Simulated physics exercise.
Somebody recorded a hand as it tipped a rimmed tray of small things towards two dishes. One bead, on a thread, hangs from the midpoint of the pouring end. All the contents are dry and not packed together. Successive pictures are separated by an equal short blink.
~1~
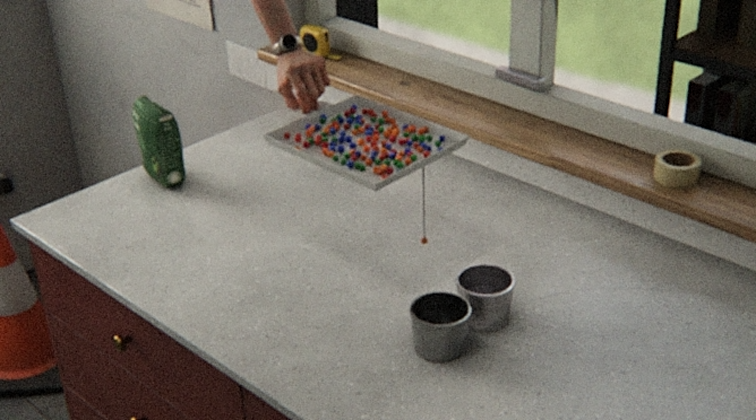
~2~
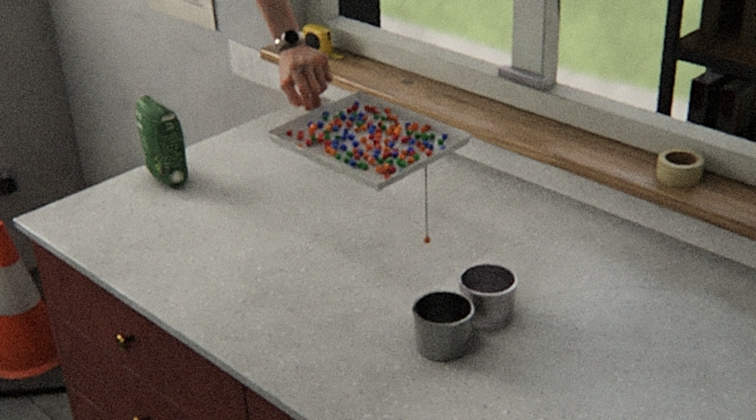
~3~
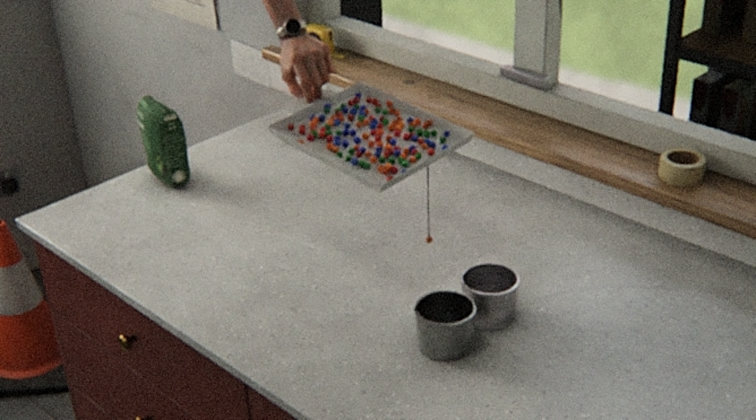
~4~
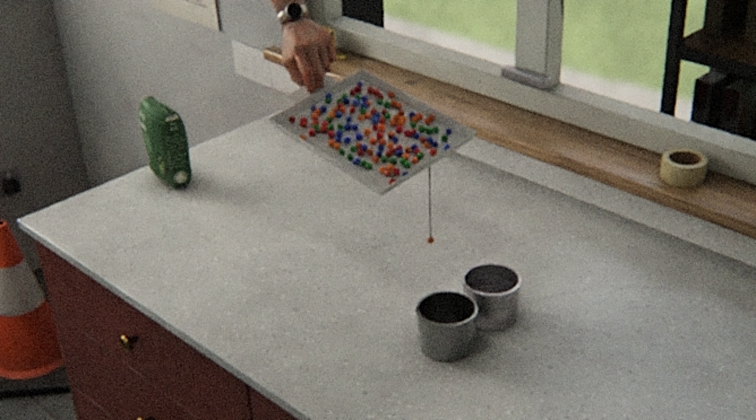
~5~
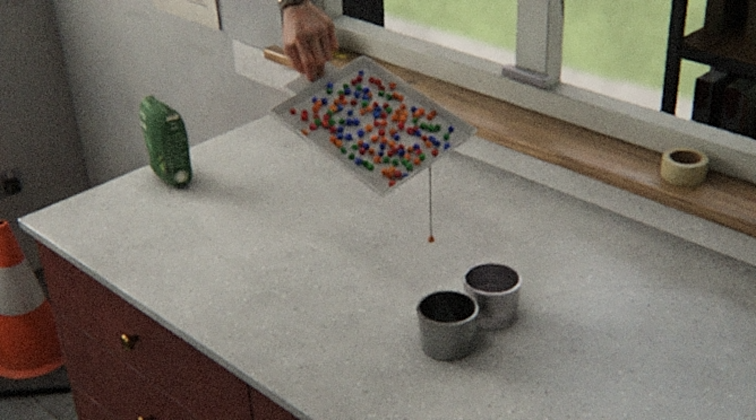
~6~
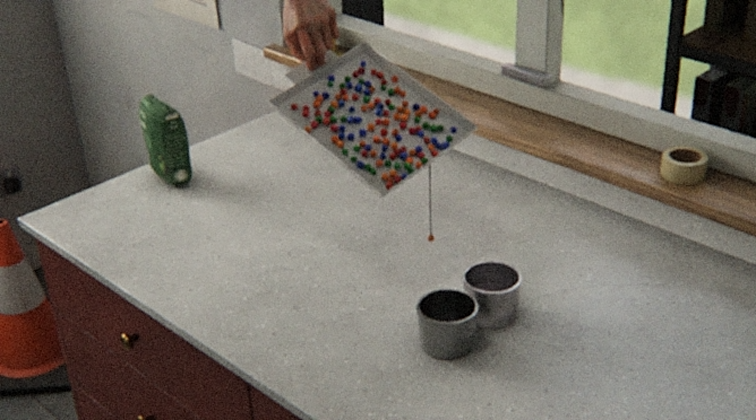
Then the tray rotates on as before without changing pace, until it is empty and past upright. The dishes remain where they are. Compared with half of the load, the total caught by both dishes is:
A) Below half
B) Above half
(A) Below half.
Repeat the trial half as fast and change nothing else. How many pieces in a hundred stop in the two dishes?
That works out at roughly 0 per cent.
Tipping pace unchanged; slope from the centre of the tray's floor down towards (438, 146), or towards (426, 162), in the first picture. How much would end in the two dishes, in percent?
Around 0 per cent first, around 0 per cent next.
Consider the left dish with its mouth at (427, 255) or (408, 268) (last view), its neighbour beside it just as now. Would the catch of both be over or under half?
At place one a lesser share; at place two a lesser share.
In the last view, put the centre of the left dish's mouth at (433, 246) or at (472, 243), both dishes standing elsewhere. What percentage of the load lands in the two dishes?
About 0 and 0 per cent respectively.
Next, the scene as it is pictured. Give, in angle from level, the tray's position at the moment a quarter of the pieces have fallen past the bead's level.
At roughly 70°.
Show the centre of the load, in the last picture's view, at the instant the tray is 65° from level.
I'd mark it close to (398, 212).
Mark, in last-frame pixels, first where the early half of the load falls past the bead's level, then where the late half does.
I'd place the first part at (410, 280) and the rest at (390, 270).
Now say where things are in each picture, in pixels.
In the first picture, corners of the pouring end near (375, 181) and (464, 136), level; middle of the load near (369, 139), round plastic beads; left dish near (462, 335); right dish near (507, 305); bead on its thread near (424, 241).
In the second picture, corners of the pouring end near (378, 181) and (467, 135), level; middle of the load near (371, 137).
In the third picture, corners of the pouring end near (380, 183) and (469, 133), tipped barely, lowest at the left corner; middle of the load near (373, 133).
In the fourth picture, corners of the pouring end near (382, 187) and (471, 132), tipped a little, lowest at the left corner; middle of the load near (375, 128).
In the fifth picture, corners of the pouring end near (383, 189) and (472, 129), tipped clearly, lowest at the left corner; middle of the load near (377, 124), near a third on the move.
In the sixth picture, corners of the pouring end near (383, 191) and (473, 126), tipped clearly, lowest at the left corner; middle of the load near (379, 122), all but a few on the move; left dish near (469, 333); right dish near (513, 302).
Shortly afterwards, tray tipped steeply; near a third on the tray; a little outside both; near half in the air.
Next, tray tipped past a quarter turn; all but a few outside both; only a few in the air.
Some moments later, tray tipped past a quarter turn; the whole lot outside both.
In the end, tray tipped past a quarter turn; none at all in the left dish; none at all in the right dish; the whole lot outside both.
